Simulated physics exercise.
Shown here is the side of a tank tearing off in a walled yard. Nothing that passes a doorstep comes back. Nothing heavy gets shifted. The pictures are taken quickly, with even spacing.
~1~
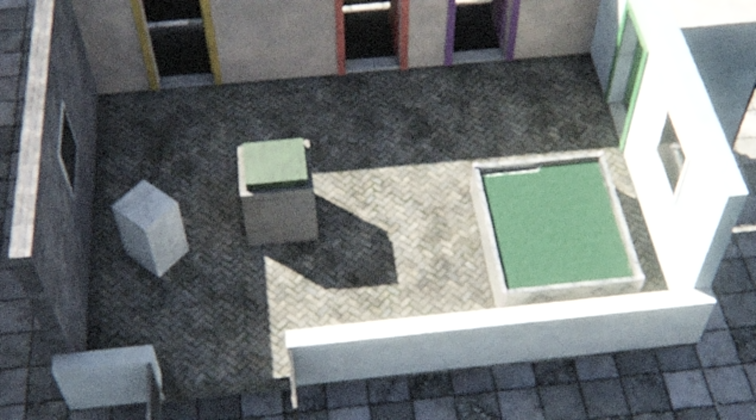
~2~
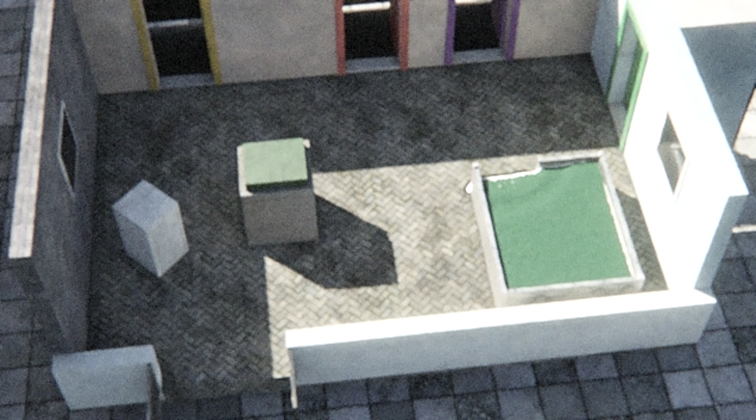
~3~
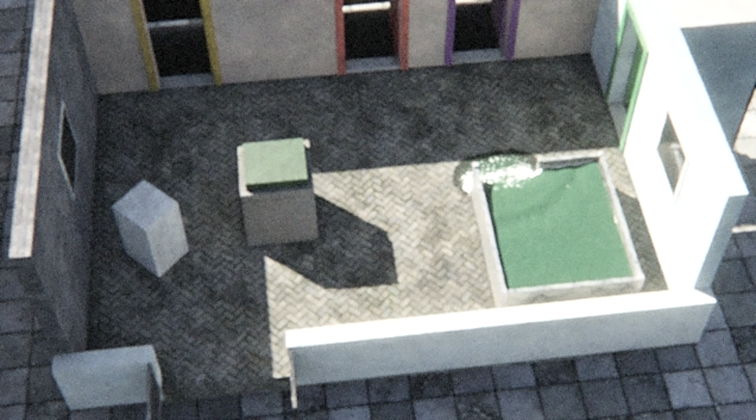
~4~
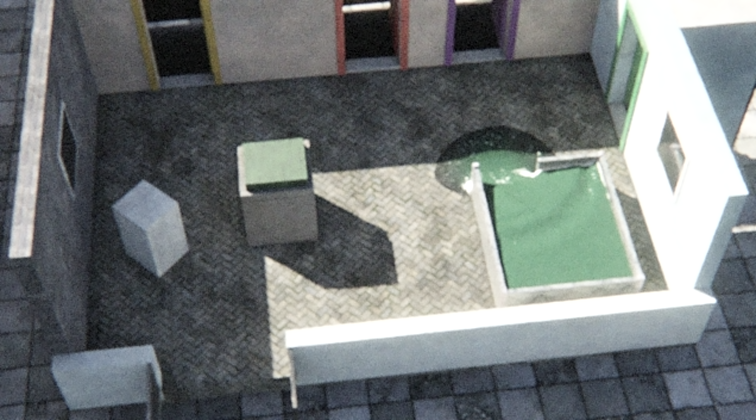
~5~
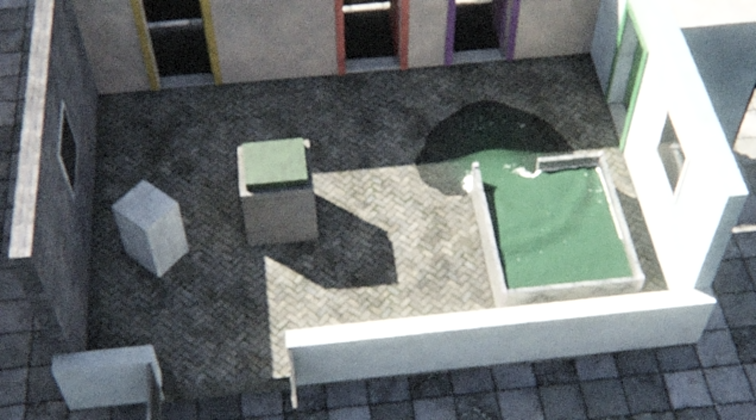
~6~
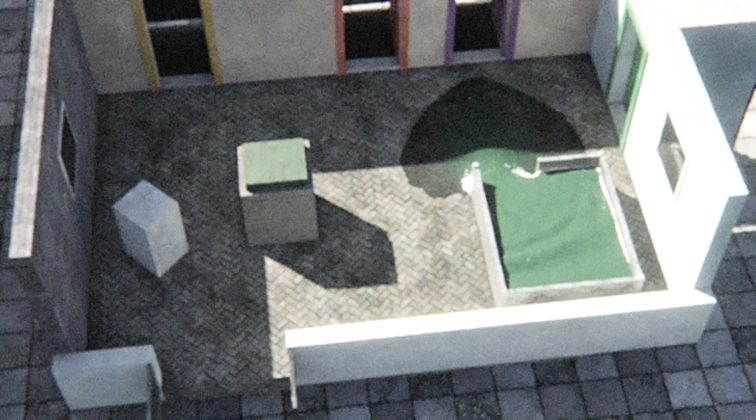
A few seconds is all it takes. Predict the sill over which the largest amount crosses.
I would say the purple sill.
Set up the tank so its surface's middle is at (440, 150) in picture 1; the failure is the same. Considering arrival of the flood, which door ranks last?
The door marked green.
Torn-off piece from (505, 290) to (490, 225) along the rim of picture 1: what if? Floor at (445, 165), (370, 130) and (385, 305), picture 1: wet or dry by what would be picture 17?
Going through them one by one, I'd call them spared, spared and sodden.
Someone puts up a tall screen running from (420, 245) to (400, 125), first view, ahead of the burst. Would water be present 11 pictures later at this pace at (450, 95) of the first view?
Answer: Swamped.
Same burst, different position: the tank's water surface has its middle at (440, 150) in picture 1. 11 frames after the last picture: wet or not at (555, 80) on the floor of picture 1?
It is soaked at that point.
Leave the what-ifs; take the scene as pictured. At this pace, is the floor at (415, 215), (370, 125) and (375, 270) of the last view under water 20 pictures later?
Taking them in turn: Not wetted, drenched, not wetted.
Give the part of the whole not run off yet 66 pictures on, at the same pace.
78 %.
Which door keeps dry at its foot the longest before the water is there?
The door marked yellow.
A moment on, water covers 20 % of the floor; purple door some in, red door not reached, green door wet at the sill, nothing in, yellow door not reached.
Next, water covers 30 % of the floor; purple door a lot in, red door some in, green door wet at the sill, nothing in, yellow door not reached.
Then, water covers 35 % of the floor; purple door a lot in, red door some in, green door wet at the sill, nothing in, yellow door wet at the sill, nothing in.
Later, water covers 60 % of the floor; purple door a lot in, red door a lot in, green door a trickle in, yellow door wet at the sill, nothing in.
In the end, water covers 75 % of the floor; purple door a lot in, red door a lot in, green door a trickle in, yellow door a trickle in; the purple door has let in the most.
